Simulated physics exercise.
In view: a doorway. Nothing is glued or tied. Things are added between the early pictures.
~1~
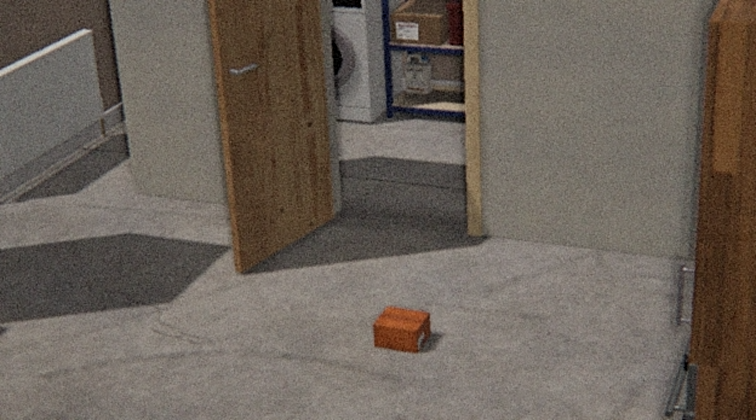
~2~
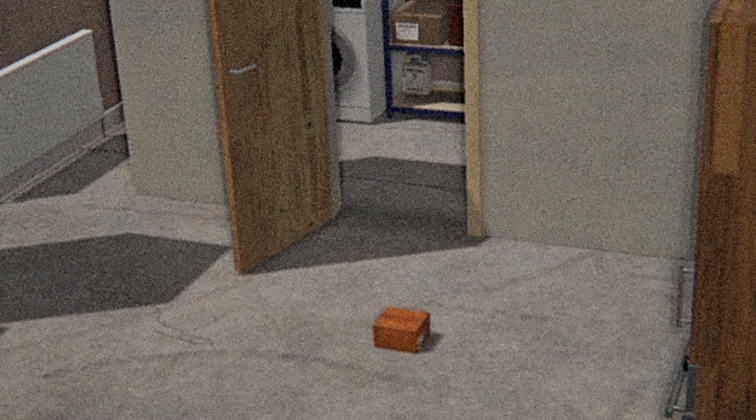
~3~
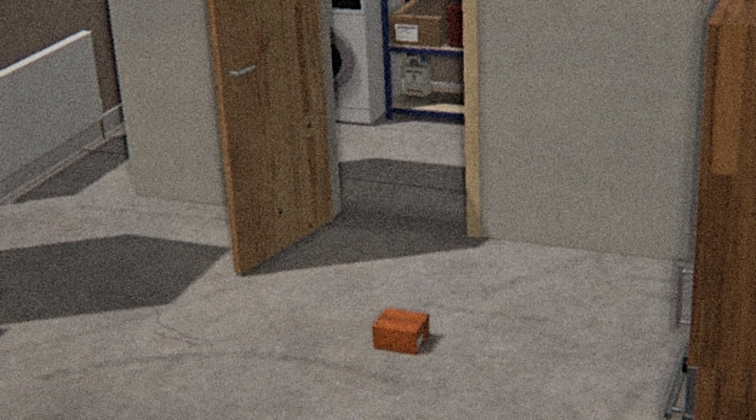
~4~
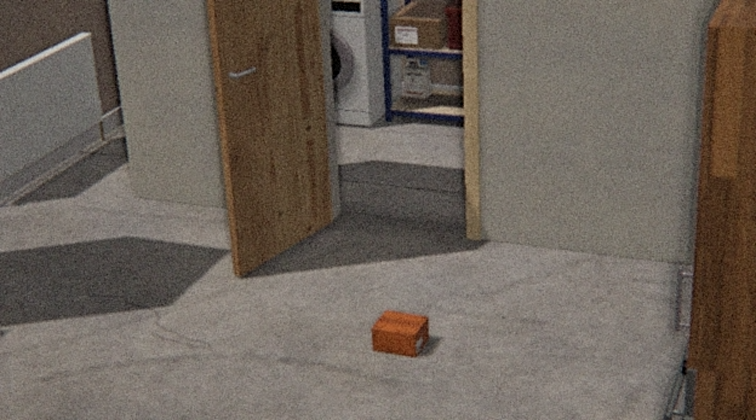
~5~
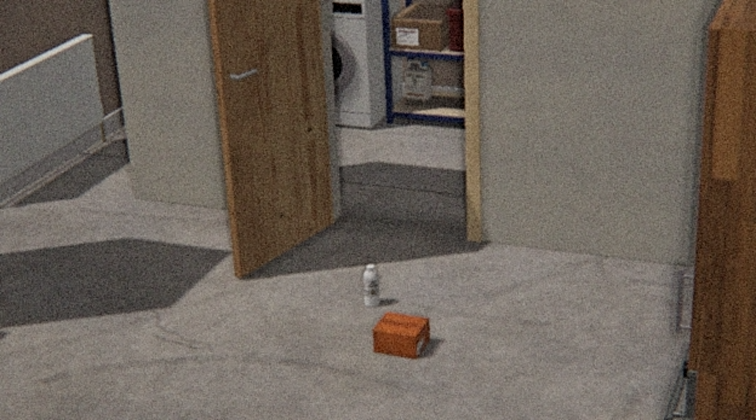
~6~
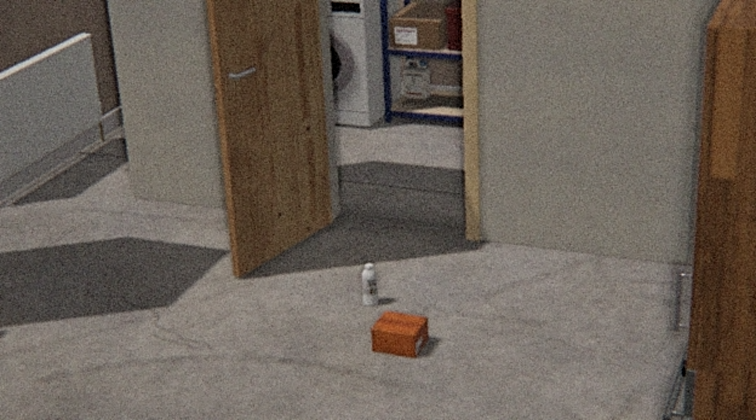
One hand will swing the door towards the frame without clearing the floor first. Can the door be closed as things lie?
In the end the door reaches the frame.
Then, 1.30 s past the last view, open by 70°.
Then, 2.20 s past the last view, open by 34°.
Finally, open by 0°; both still in place. Final places as the last picture's camera would see them, white bottle near (370, 284).
